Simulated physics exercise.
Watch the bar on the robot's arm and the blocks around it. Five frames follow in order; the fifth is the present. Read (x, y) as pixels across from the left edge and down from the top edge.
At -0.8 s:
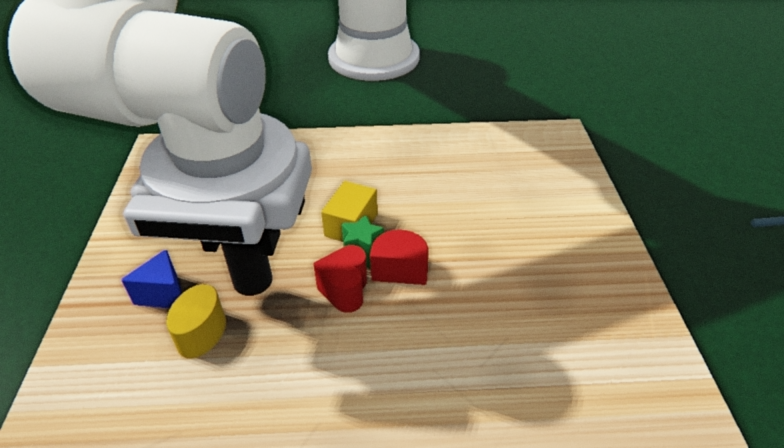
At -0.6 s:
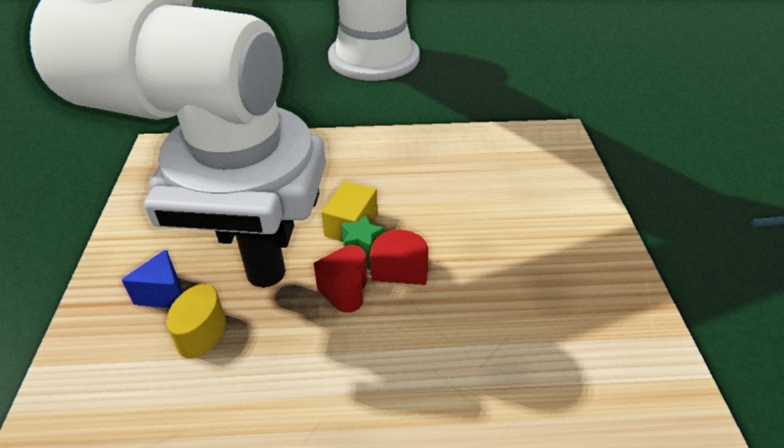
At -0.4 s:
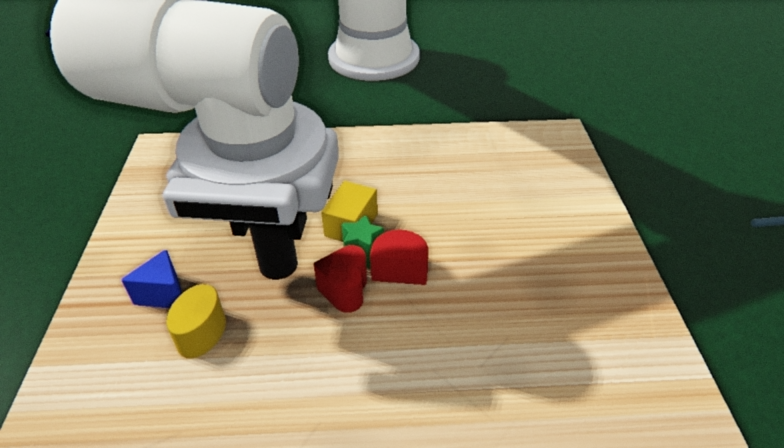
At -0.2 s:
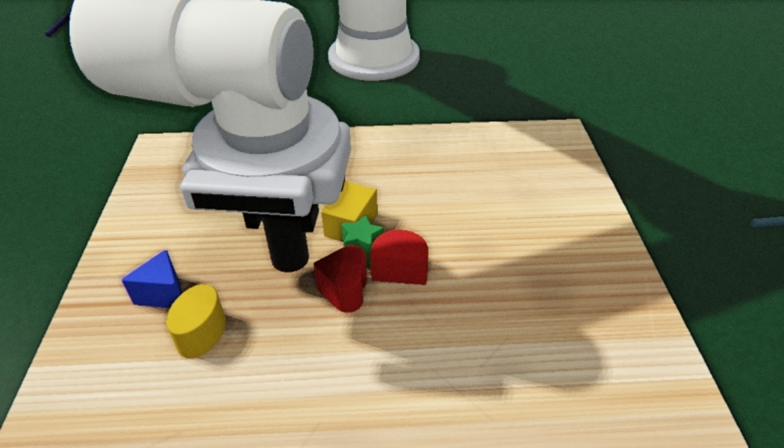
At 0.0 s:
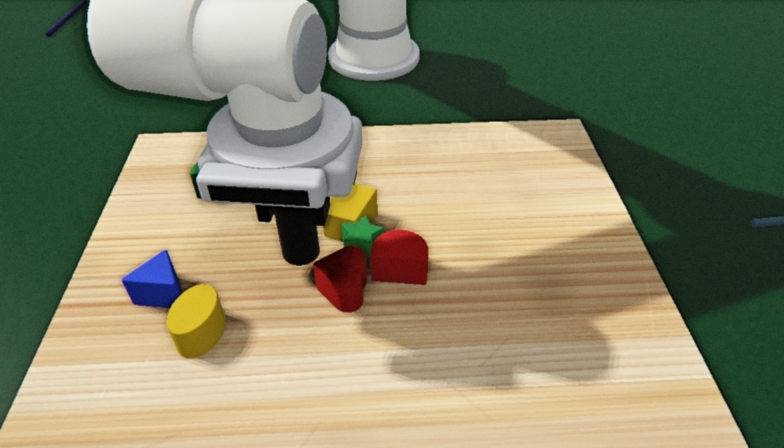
White robot arm with a black bar sliding slowly right and slightly back over a wooden board, the coloured blocks staying still.
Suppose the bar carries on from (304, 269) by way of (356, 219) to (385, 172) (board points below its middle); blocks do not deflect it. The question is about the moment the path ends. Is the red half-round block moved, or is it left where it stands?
That block is going to be left alone.
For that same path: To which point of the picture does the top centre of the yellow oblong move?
Top centre: (423, 139).
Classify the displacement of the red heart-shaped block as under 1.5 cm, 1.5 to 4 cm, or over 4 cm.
Covers under 1.5 cm.
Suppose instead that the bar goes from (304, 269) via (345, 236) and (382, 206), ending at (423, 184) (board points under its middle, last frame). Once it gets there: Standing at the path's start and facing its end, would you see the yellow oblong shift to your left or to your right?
My prediction: Leftwards.
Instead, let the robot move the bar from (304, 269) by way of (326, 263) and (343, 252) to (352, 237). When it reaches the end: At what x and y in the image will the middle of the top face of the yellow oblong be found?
Final place: (358, 184).
On the path given first. One third of the way, bar at (340, 218); yellow oblong at (367, 185); green star at (367, 223), turned 40° clockwise.
Two thirds of the way, bar at (367, 186); yellow oblong at (397, 159), turned 20° clockwise; green star at (367, 222), turned 50° clockwise.
At the end, bar at (385, 156); red heart-shaped block still; yellow oblong at (423, 139), turned 60° clockwise; green star at (367, 222), turned 50° clockwise; red half-round block still.
